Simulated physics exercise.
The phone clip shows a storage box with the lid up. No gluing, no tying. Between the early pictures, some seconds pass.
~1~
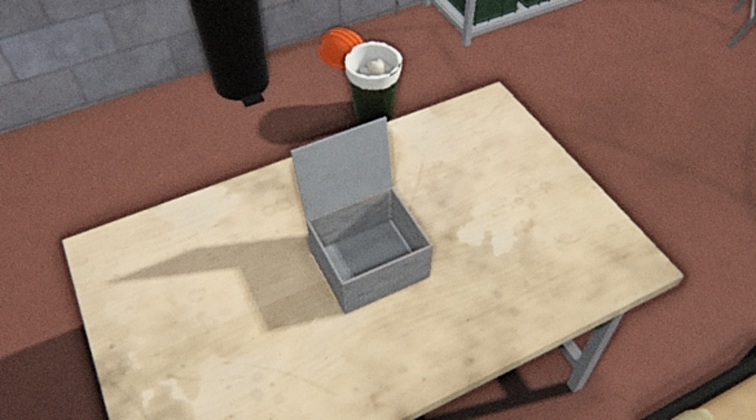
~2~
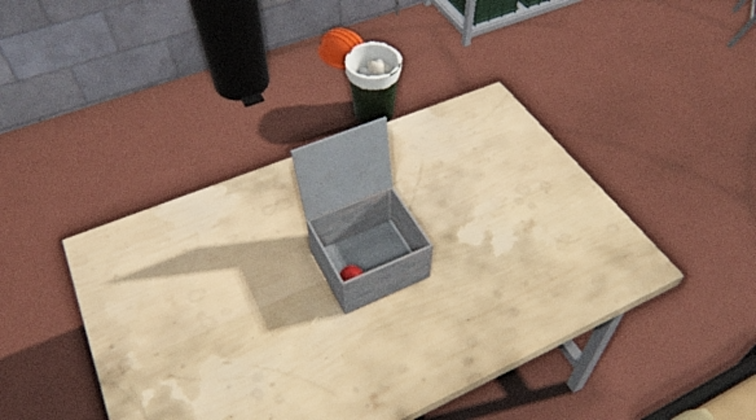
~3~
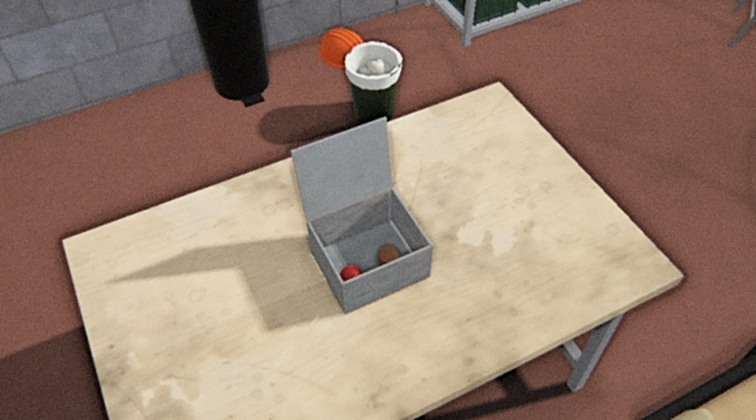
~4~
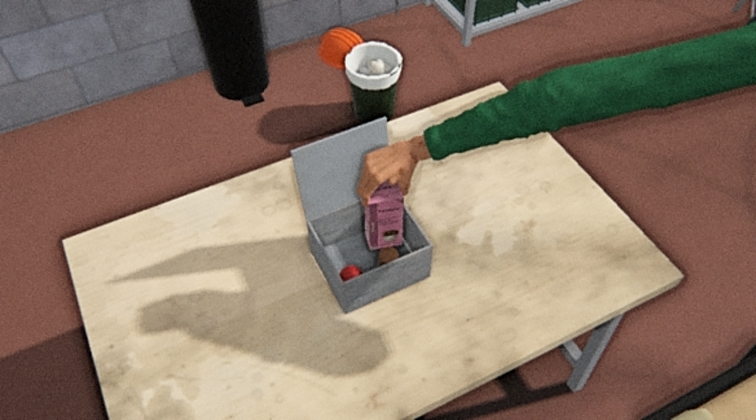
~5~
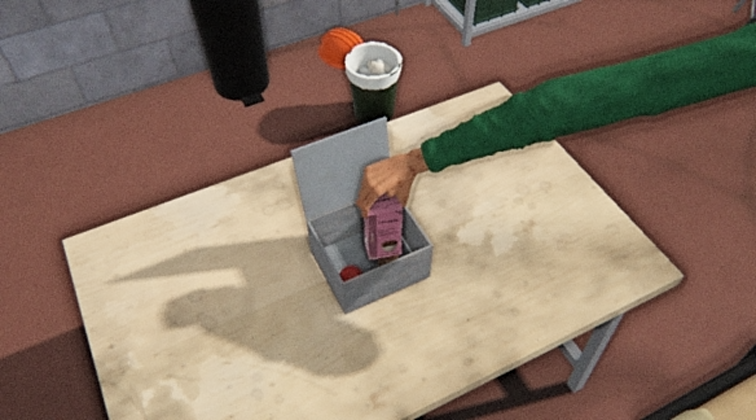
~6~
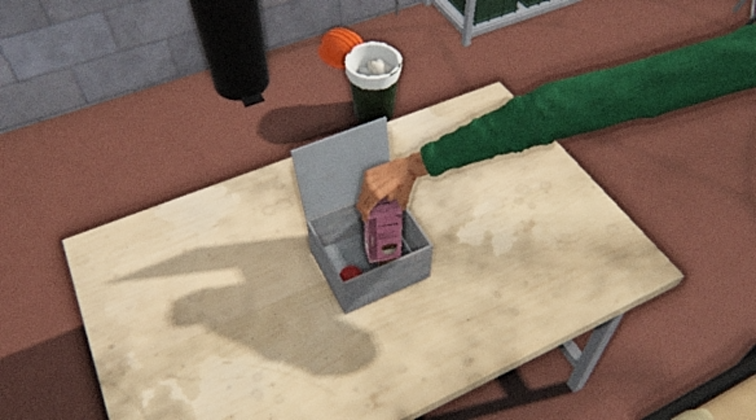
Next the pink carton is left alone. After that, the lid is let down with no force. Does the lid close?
Stays open.
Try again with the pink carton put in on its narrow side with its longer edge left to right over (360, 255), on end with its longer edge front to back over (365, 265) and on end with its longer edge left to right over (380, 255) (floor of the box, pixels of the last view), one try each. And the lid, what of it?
So: First go, the lid gets all the way down; second go, it can't get down; third go, it can't get down.
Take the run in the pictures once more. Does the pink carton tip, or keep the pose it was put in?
Simply put, the pink carton remains unturned.
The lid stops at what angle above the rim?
Around 50 degrees.
Then, 1.00 s later than the last frame, lid starting down.
Then, 1.30 s later than the last frame, lid 77° above the rim.
Then, 1.60 s later than the last frame, lid 54° above the rim.
When it is over, lid 51° above the rim; all 3 as before. End places, in pixels of the last picture, pink carton near (383, 231).
